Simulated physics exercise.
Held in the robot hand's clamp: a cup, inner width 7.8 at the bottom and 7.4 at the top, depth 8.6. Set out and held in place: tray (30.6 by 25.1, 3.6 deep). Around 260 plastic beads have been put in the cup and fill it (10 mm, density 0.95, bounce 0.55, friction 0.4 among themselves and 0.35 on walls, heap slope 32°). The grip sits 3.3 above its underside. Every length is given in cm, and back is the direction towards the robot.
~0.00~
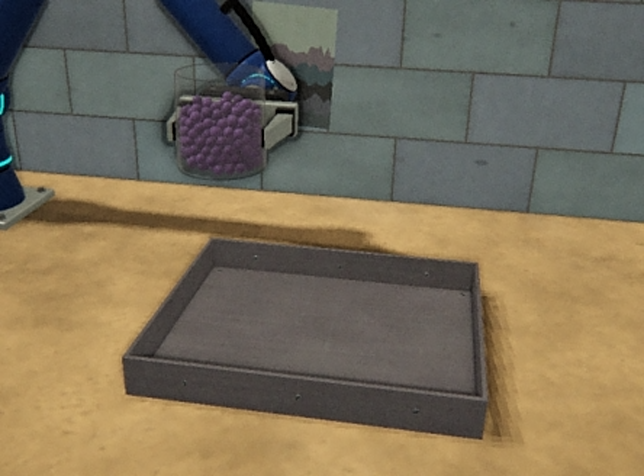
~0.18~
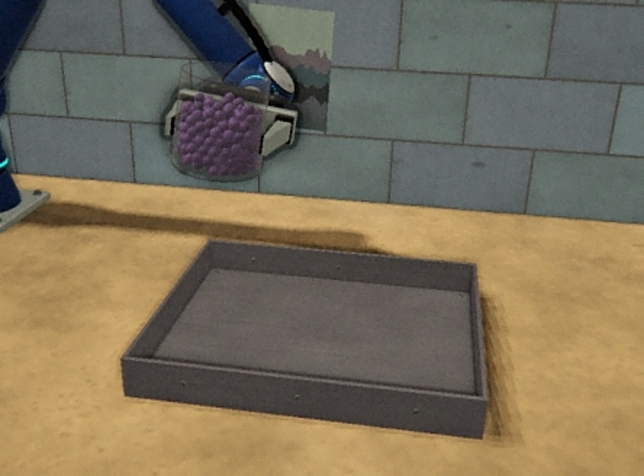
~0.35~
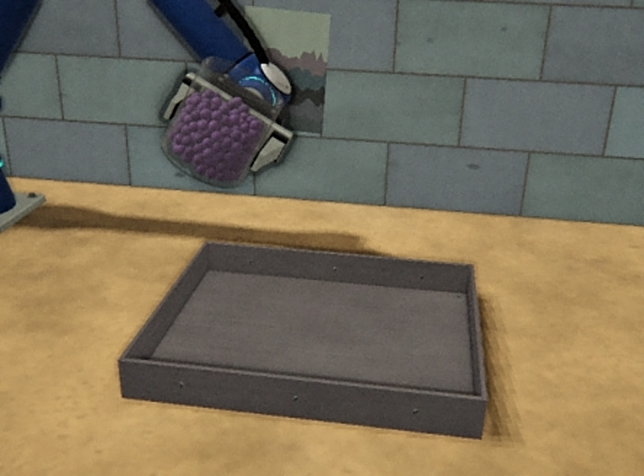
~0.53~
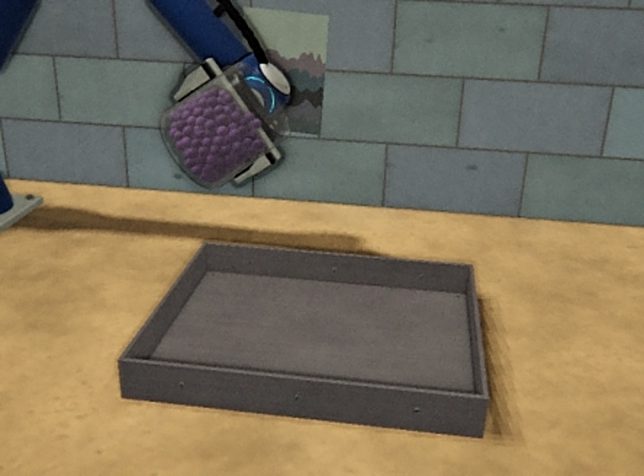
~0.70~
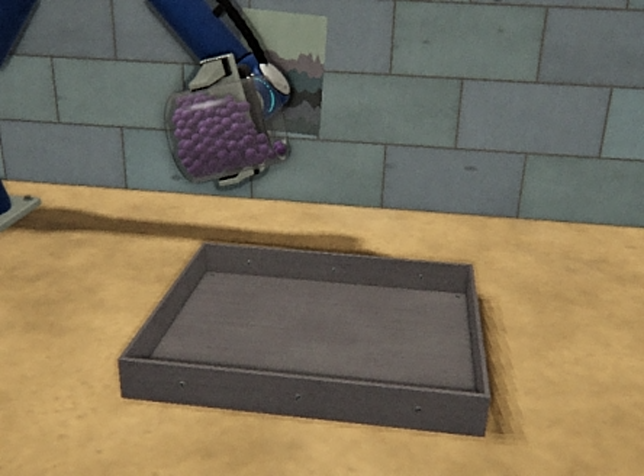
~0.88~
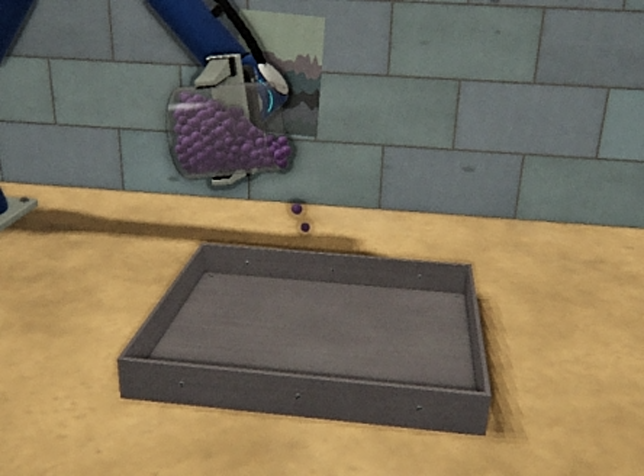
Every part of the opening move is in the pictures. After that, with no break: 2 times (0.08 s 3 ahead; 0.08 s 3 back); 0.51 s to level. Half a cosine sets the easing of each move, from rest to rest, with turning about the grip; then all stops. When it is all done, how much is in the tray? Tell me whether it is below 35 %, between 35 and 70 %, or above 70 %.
That share comes out between 35 and 70 %.
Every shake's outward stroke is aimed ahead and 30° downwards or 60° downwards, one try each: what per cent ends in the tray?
Roughly 40 per cent, then 25 per cent.
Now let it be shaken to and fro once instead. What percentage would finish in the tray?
About 50 %.
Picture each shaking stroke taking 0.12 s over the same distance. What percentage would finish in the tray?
Roughly 50 in a hundred.
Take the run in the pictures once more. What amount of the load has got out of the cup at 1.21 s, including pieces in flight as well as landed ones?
Near 50 per cent so far.
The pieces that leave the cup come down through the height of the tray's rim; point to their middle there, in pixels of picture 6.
Estimated centre near (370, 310) in pixels.
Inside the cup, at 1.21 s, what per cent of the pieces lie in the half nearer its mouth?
My estimate is near 75 per cent.
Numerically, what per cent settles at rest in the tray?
Estimate: About 60 %.
By 1.21 s, tilted 82° forward, highest piece 22 above the table; 128 in the cup, 99 in the tray, 35 in flight or on a rim.
By 1.54 s, tilted 20° forward, highest piece 25 above the table; 162 in the tray, 97 in the cup, 3 on the table or floor.
By 1.91 s, level, highest piece 22 above the table; 162 in the tray, 97 in the cup, 3 on the table or floor.
By 2.96 s, level, highest piece 22 above the table; 162 in the tray, 97 in the cup, 3 on the table or floor.
Final count, 162 in the tray, 97 in the cup, 3 on the table or floor. That is 62 % in the tray.
